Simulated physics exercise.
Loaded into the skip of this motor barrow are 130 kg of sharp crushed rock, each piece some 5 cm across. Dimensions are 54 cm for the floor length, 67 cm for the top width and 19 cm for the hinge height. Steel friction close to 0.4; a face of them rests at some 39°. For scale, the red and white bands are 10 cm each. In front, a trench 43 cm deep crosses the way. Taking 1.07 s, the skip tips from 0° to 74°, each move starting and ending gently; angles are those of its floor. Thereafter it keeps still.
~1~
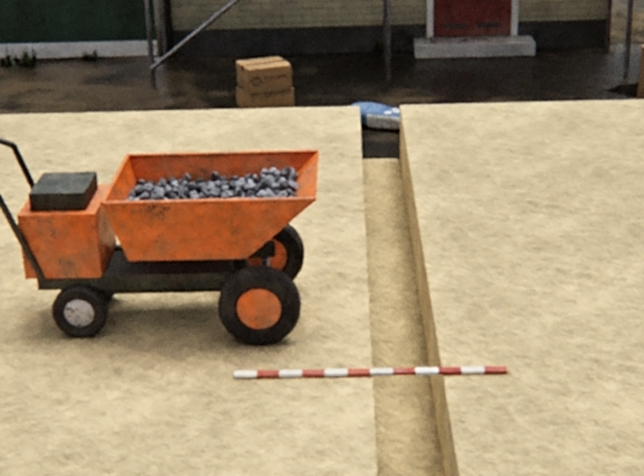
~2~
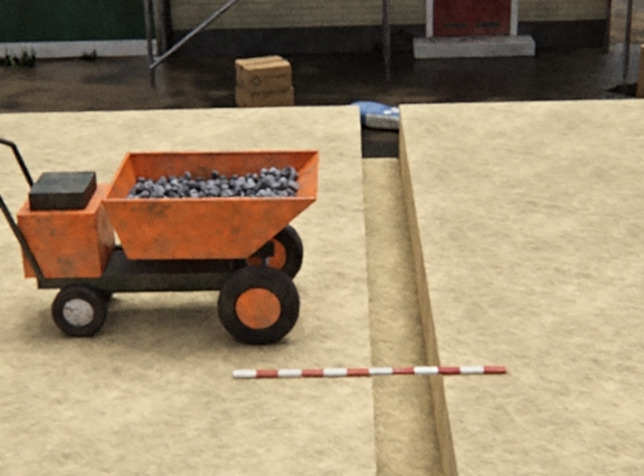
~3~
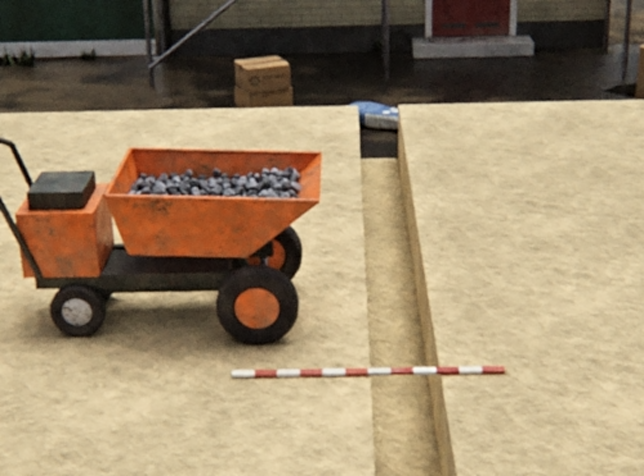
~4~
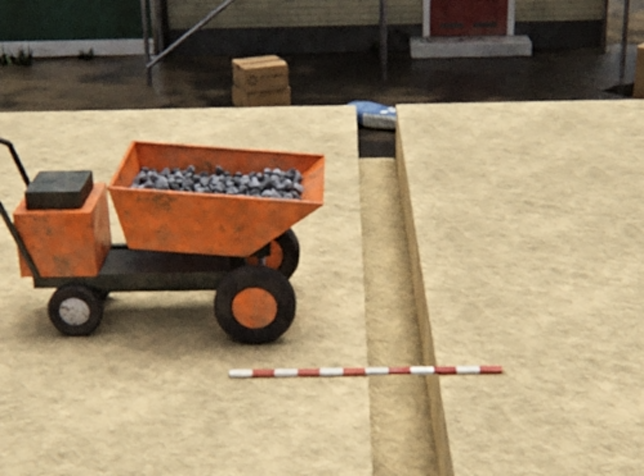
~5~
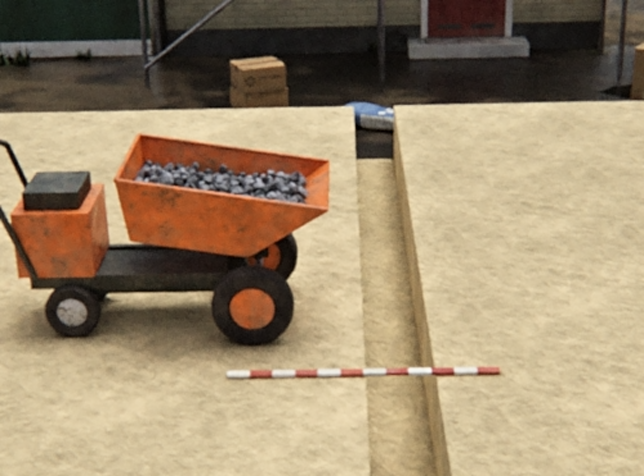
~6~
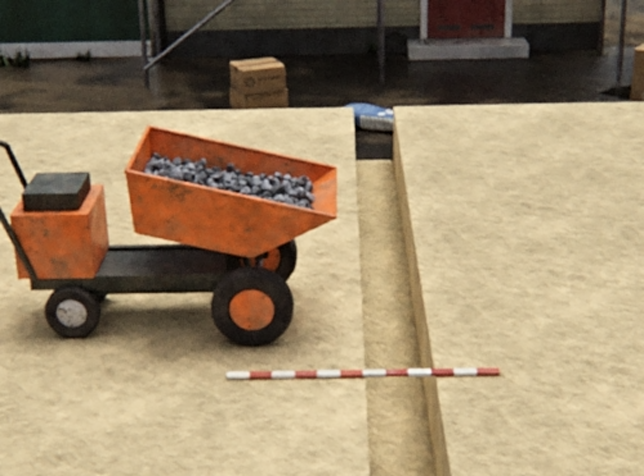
An orange motor barrow with black-tyred wheels and a skip of grey crushed rock stands at left on a pale, sandy surface, seen from slightly above and side-on. A narrow trench runs away to its right, crossed by a red-and-white banded pole, with cardboard boxes and a red door behind. The skip starts level, then its left end rises gently and steadily, tilting it rightward, while the view shifts very slightly.
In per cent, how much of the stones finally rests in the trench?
Roughly 87 per cent of them.
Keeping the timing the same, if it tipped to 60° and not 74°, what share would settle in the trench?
It comes out at about 60 percent.
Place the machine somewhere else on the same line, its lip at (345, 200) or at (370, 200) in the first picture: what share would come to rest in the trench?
Around 35 and then 0 percent.
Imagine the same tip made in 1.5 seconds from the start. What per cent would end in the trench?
Roughly 90 per cent.
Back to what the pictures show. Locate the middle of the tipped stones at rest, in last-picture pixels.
Look at roughly (404, 370).
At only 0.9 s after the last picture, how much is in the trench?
About 35 per cent by then.
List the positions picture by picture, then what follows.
Lip at (315, 199), floor tilted 0°, highest stones at (268, 182), in the first frame.
Lip at (316, 200), floor tilted 1°, highest stones at (268, 182), in the second frame.
Lip at (319, 201), floor tilted 3°, highest stones at (205, 184), in the third frame.
Lip at (323, 204), floor tilted 6°, highest stones at (164, 180), in the fourth frame.
Lip at (328, 210), floor tilted 9°, highest stones at (160, 175), in the fifth frame.
The skip is at 14°, its lip at (336, 217); the top of the load is at (163, 169), in the sixth frame.
Then, 0.5 s after the last picture the floor is at 62°, 100 % in the skip; the foremost stones are at (369, 274).
Then, 0.9 s after the last picture the floor is at 74°, 63 % in the skip, 35 % in the trench, 3 % past the trench; the foremost stones are at (440, 309).
Then, 1.2 s after the last picture the floor is at 74°, 12 % in the skip, 74 % in the trench, 13 % past the trench; the foremost stones are at (542, 313).
Then, 3.2 s after the last picture the floor is at 74°, 0 % in the skip, 87 % in the trench, 13 % past the trench; the foremost stones are at (572, 313).
